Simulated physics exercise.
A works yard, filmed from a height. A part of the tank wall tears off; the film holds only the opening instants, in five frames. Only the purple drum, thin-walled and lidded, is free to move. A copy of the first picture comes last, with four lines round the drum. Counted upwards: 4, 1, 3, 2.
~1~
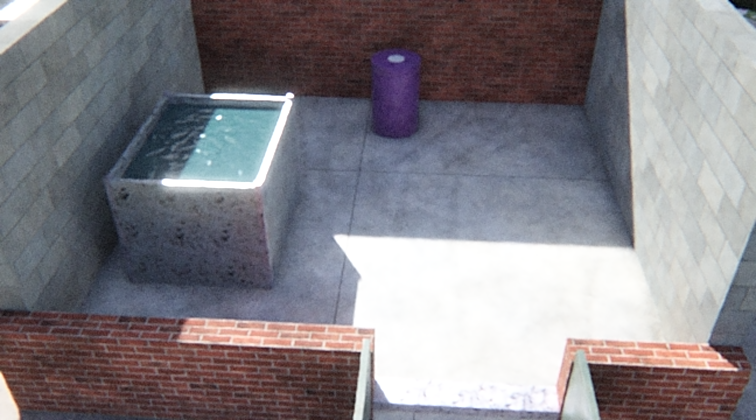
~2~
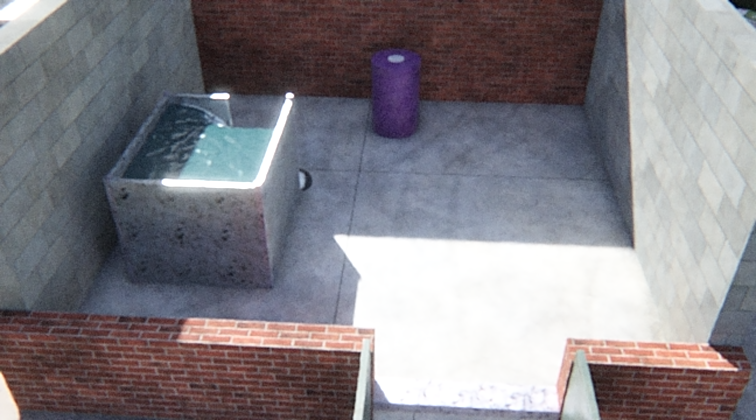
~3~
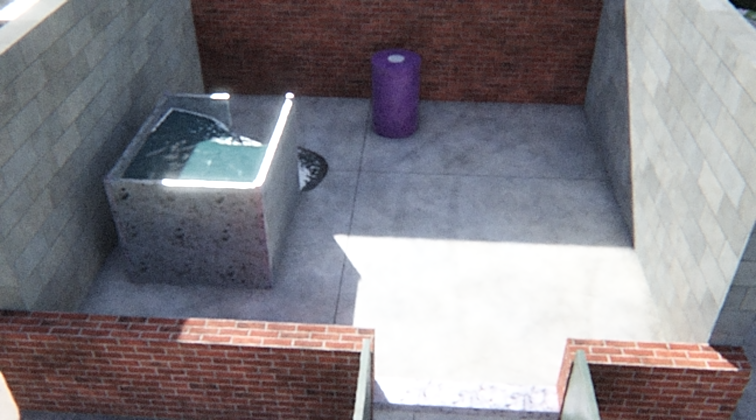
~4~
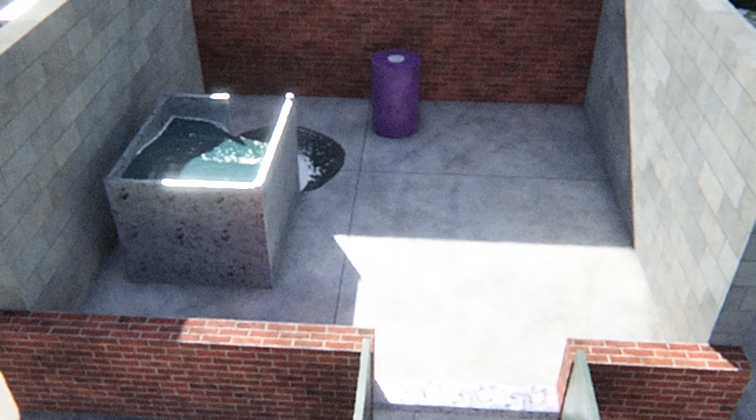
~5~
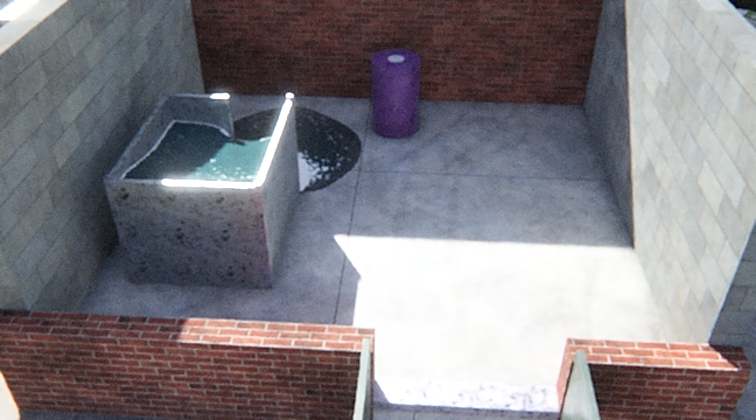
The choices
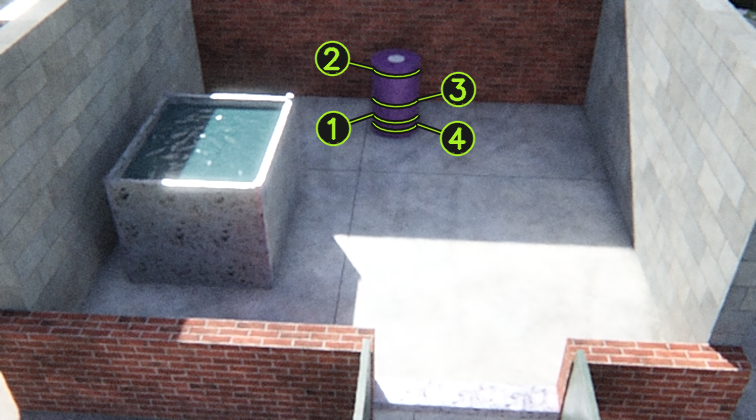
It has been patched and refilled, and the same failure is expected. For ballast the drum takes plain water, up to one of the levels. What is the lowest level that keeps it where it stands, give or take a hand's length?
It is 3.
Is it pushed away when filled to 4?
Yes.
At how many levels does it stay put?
Two.
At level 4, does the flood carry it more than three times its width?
Yes, clearly.
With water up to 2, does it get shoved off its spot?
No, not at all.
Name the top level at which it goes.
It is 1.
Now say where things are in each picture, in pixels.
The first frame shows lid of the purple drum at (396, 59); tank full, its middle at (209, 143); open gate at (470, 337).
In the second frame, water covers 1 % of the ground, mostly out of sight from here.
In the third frame, water covers 4 % of the ground, mostly out of sight from here.
In the fourth frame, 7 % of the ground wet, in view closest to the drum at (332, 162).
The fifth frame shows lid of the purple drum at (396, 59); 11 % of the ground wet, in view closest to the drum at (349, 136).
On the marked copy, 1 at (394, 122); 2 at (395, 76); 3 at (394, 106); 4 at (394, 131); from the bottom up 4, 1, 3, 2.
With 1, it is pushed about its own width away.
With 2, it does not move.
With 3, it does not move.
With 4, it is pushed about 6 times its own width away.
